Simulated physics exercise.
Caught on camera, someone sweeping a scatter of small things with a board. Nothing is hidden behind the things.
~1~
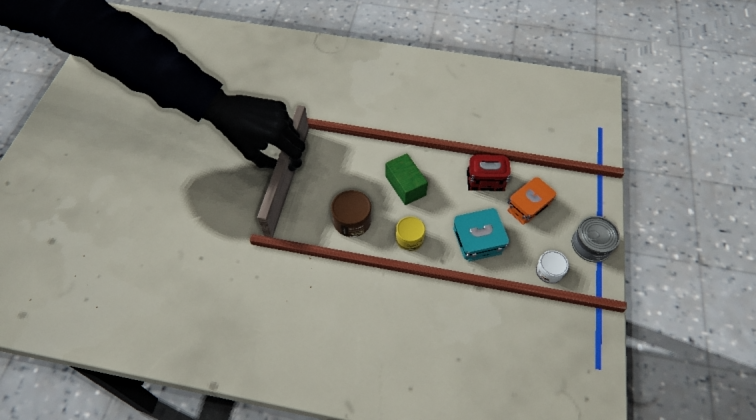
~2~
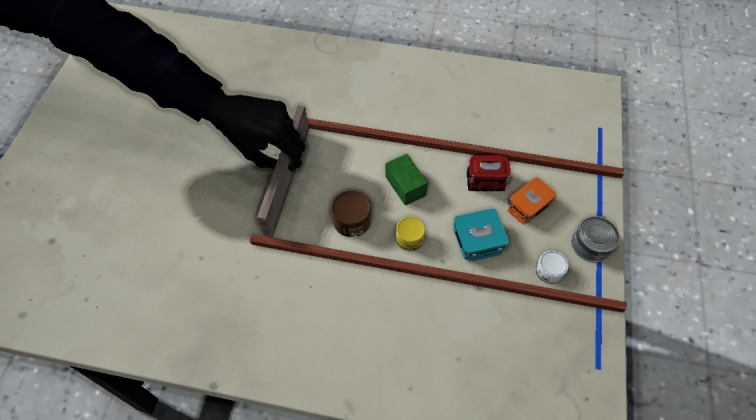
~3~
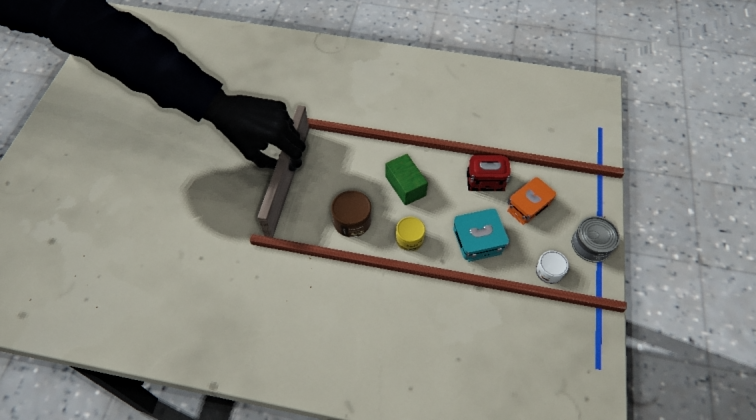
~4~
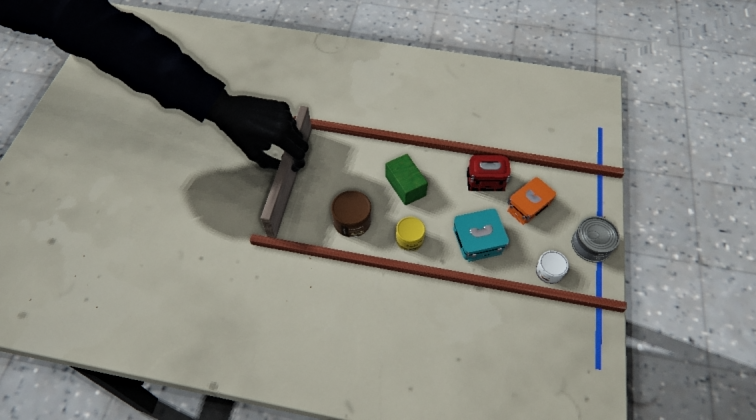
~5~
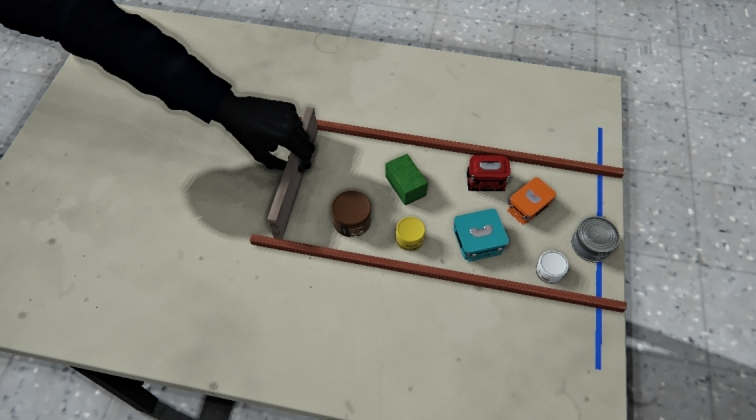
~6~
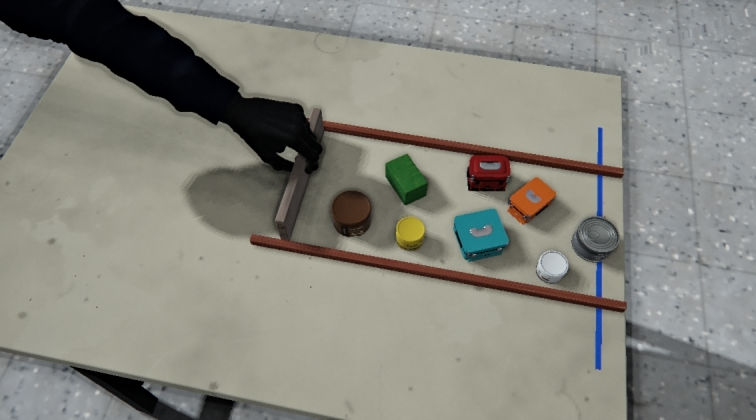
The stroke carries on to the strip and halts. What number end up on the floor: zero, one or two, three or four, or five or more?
Here the number that fall off is five or more.
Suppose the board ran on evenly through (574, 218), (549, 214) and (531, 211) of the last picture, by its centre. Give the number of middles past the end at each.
It would be 3, 1 and 1.
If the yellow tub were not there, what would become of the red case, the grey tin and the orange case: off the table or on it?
The red case survives, the grey tin comes down, the orange case comes down.
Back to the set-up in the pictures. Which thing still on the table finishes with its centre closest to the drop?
Foremost is the brown tub.
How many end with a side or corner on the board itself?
In contact: 3.
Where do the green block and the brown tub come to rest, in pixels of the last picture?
About (616, 222), and the other about (624, 259).
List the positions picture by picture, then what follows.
In the first picture, grey tin (595, 239); white pot (552, 267); orange case (531, 201); board (285, 170); tape (600, 234).
In the second picture, white pot (552, 267); turquoise case (480, 235).
In the third picture, orange case (531, 202); board (285, 170).
In the fourth picture, grey tin (595, 239); yellow tub (410, 234).
In the fifth picture, white pot (552, 267); green block (406, 179).
In the sixth picture, grey tin (595, 239); white pot (552, 267); orange case (531, 202); board (302, 172); tape (600, 234).
A little later, none off yet; grey tin at rest near (595, 239); white pot at rest near (552, 267); orange case at rest near (531, 202).
When it is over, the number that fall off is five or more; down, yellow tub, turquoise case, orange case, white pot and grey tin.
